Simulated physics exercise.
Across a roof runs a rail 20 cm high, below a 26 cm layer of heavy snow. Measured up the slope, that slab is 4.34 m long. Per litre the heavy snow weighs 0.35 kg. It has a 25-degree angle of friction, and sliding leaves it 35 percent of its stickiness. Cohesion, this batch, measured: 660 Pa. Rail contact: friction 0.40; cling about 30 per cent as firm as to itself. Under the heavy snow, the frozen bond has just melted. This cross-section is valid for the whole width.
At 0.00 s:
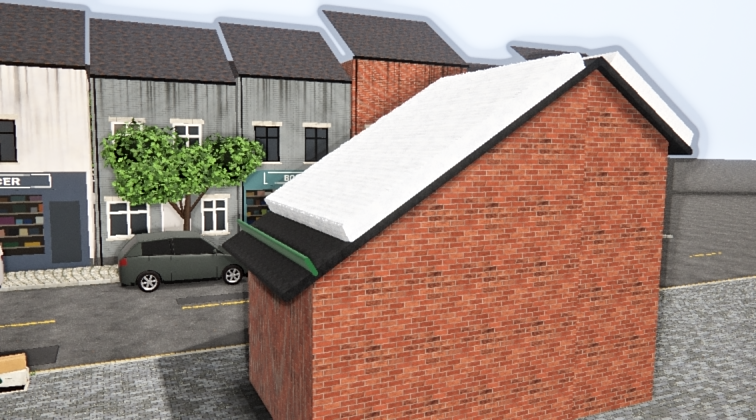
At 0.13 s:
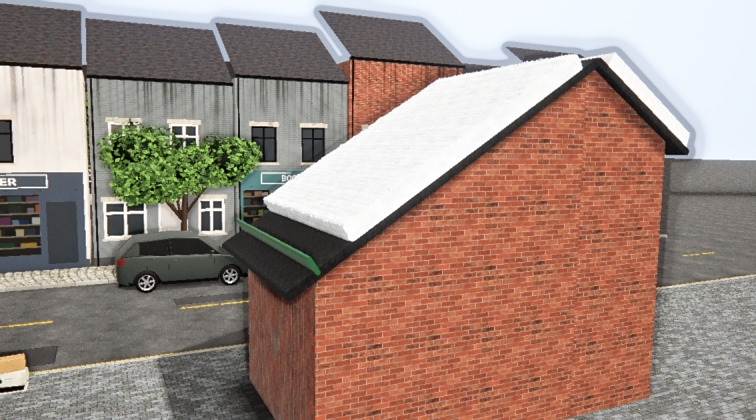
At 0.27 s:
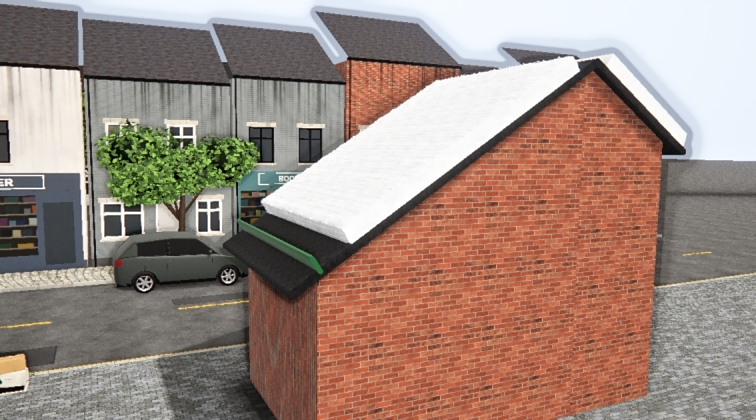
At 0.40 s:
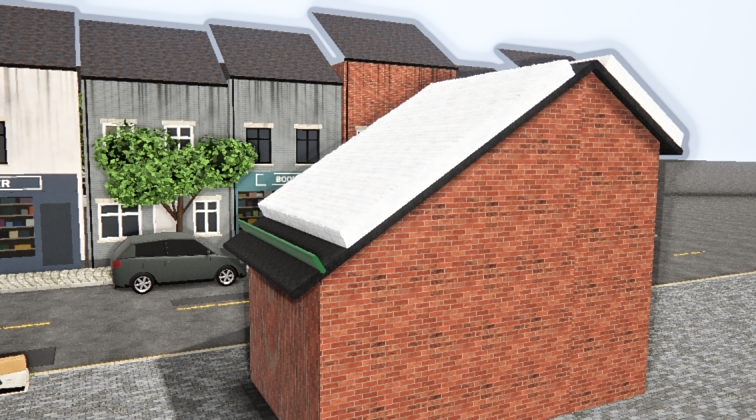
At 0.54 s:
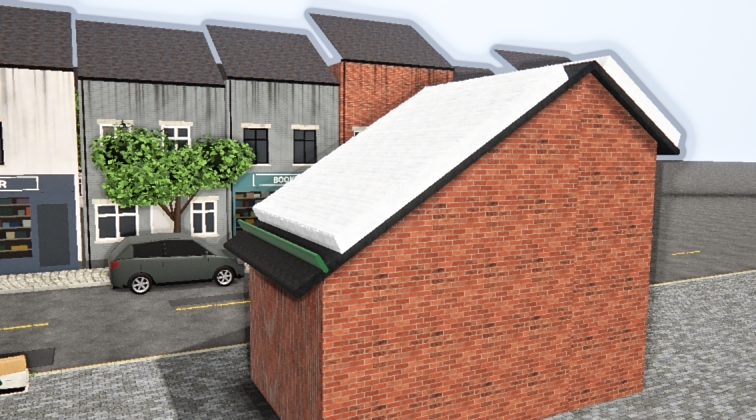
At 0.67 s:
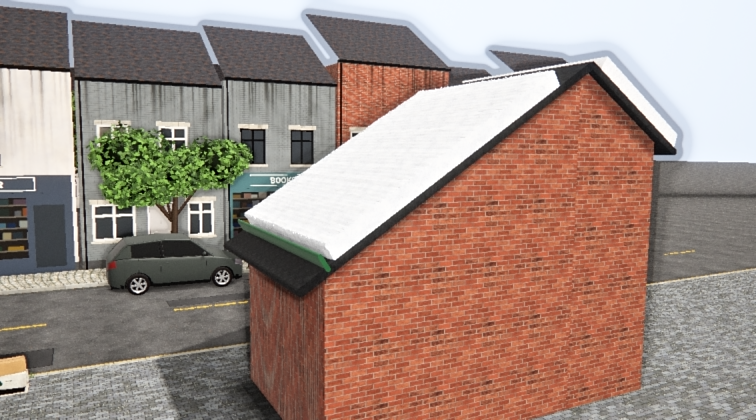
A thick white slab of snow slides slowly down the brick building's roof toward the left.
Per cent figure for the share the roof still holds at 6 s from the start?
Close to 51 percent.
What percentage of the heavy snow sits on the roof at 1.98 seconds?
The share is roughly 80 per cent.
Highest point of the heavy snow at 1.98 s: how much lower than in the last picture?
Roughly 1.1 metres.
After 1.27 s, 99 % of the snow is on the roof.
After 1.98 s, 78 % of the snow is on the roof.
After 2.69 s, 63 % of the snow is on the roof.
After 3.40 s, 57 % of the snow is on the roof.
After 6.00 s, 51 % of the snow is on the roof.
